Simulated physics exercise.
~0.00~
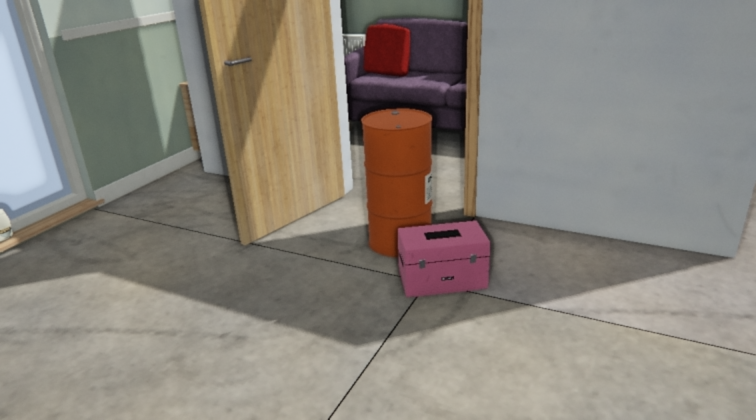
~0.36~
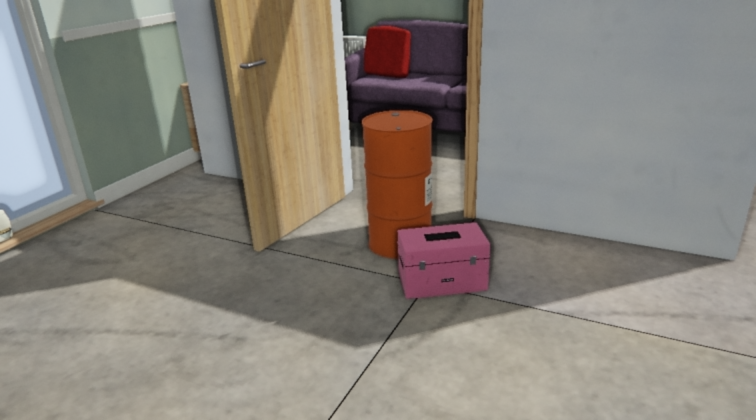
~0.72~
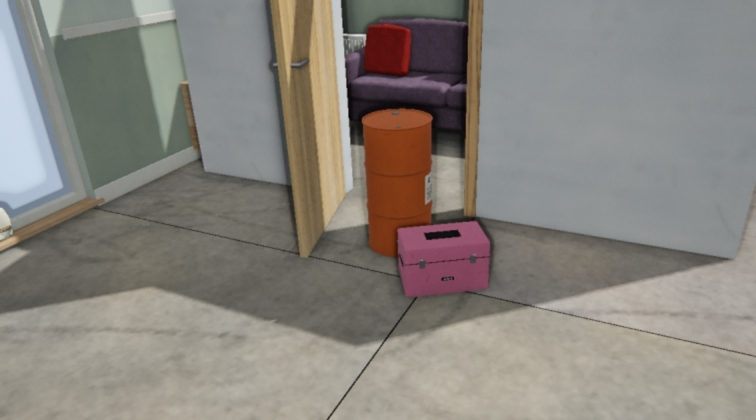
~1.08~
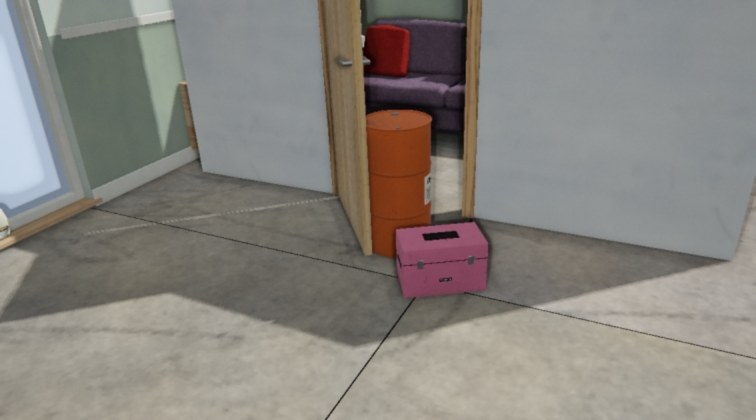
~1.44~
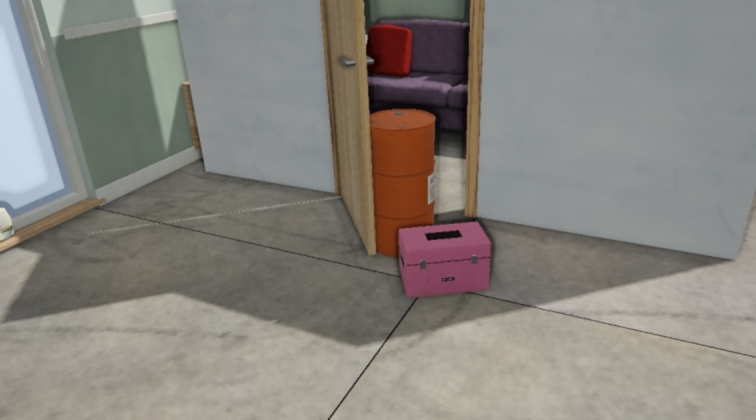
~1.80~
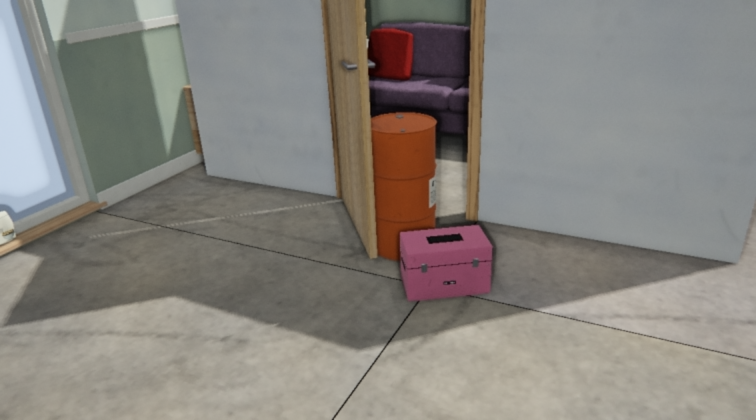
In a doorway, a wooden door swinging partly closed, then stopping ajar beside an orange drum, with a pink toolbox in front.
